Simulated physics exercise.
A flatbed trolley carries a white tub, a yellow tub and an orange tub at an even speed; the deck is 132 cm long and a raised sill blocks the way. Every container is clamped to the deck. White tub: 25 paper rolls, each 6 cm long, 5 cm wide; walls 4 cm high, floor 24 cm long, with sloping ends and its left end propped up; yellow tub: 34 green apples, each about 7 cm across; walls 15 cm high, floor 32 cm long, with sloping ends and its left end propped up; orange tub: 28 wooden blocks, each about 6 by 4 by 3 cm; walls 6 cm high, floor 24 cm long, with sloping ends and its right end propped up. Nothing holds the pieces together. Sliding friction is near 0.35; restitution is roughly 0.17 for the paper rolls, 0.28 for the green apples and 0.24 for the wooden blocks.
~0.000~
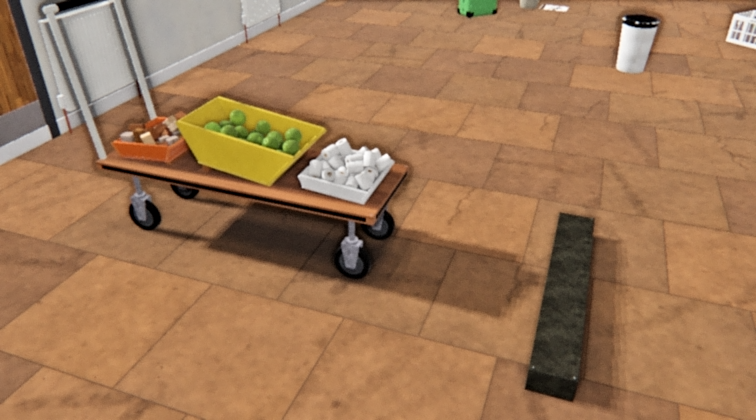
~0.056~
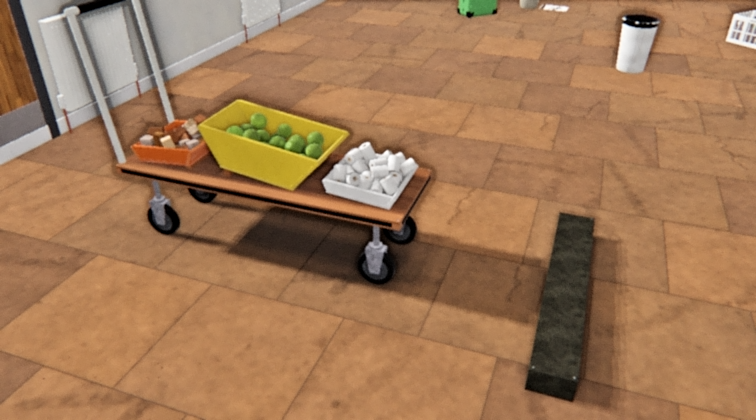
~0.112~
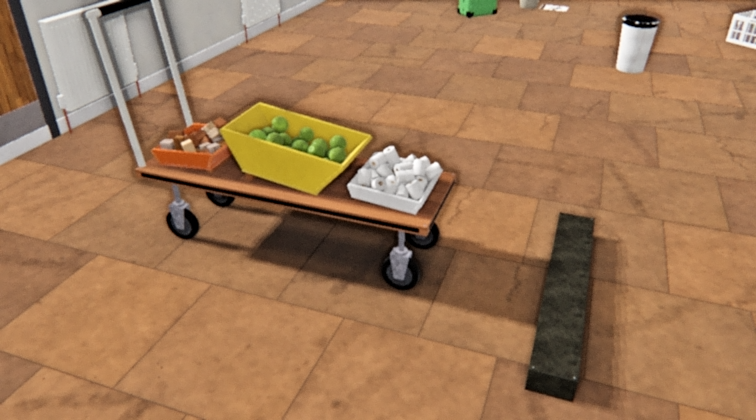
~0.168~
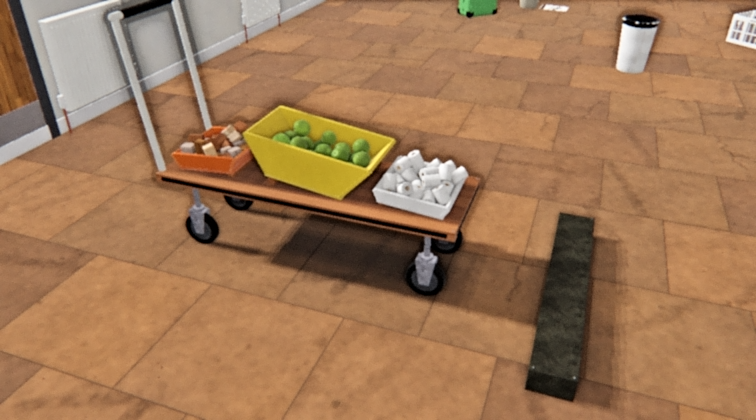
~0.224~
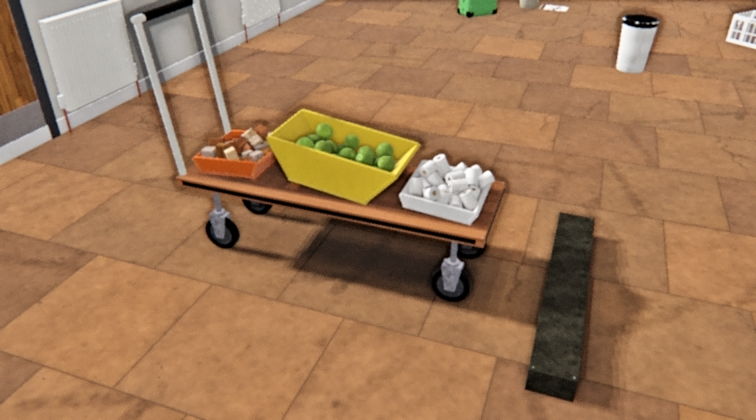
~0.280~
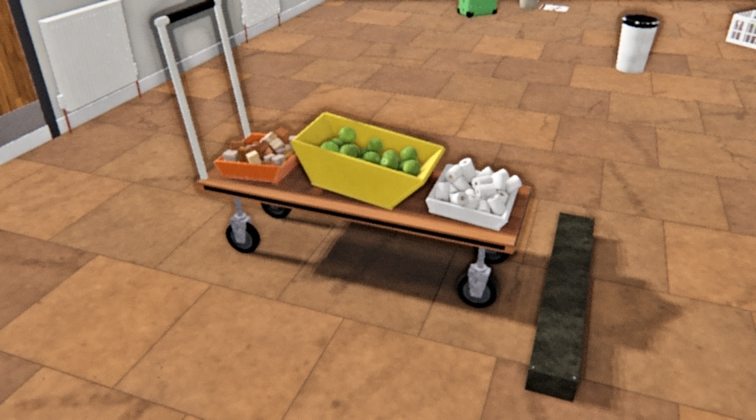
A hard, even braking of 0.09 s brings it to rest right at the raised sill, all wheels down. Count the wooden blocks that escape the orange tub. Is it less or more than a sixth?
It sheds fewer than one in six of them.
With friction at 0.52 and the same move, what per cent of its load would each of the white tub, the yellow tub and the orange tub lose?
In that case white tub 40, yellow tub 0, orange tub 10 per cent.
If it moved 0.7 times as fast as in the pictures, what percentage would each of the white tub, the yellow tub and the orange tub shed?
In that case white tub 20, yellow tub 0, orange tub 0 per cent.
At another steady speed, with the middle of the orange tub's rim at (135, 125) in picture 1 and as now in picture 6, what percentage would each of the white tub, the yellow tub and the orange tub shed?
In that case white tub 50, yellow tub 20, orange tub 10 per cent.
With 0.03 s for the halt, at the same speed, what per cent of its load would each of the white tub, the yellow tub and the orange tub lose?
In that case white tub 50, yellow tub 10, orange tub 10 per cent.
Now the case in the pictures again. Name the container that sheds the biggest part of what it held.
The white tub.
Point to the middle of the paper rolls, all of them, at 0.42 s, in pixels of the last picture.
At about (535, 196).
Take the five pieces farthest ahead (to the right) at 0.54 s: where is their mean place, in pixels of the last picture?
Around (593, 211).
After 0.32 s, it begins to slow.
After 0.42 s, 1 of 25 out of the white tub, 0 of 34 out of the yellow tub and 0 of 28 out of the orange tub.
After 0.54 s, 7 of 25 out of the white tub, 0 of 34 out of the yellow tub and 1 of 28 out of the orange tub.
After 0.77 s, 9 of 25 out of the white tub, 1 of 34 out of the yellow tub and 2 of 28 out of the orange tub.
When it is over (at 1.28 s), 9 of 25 out of the white tub, 2 of 34 out of the yellow tub and 2 of 28 out of the orange tub. Asked share, 2 of 28, 7 per cent.
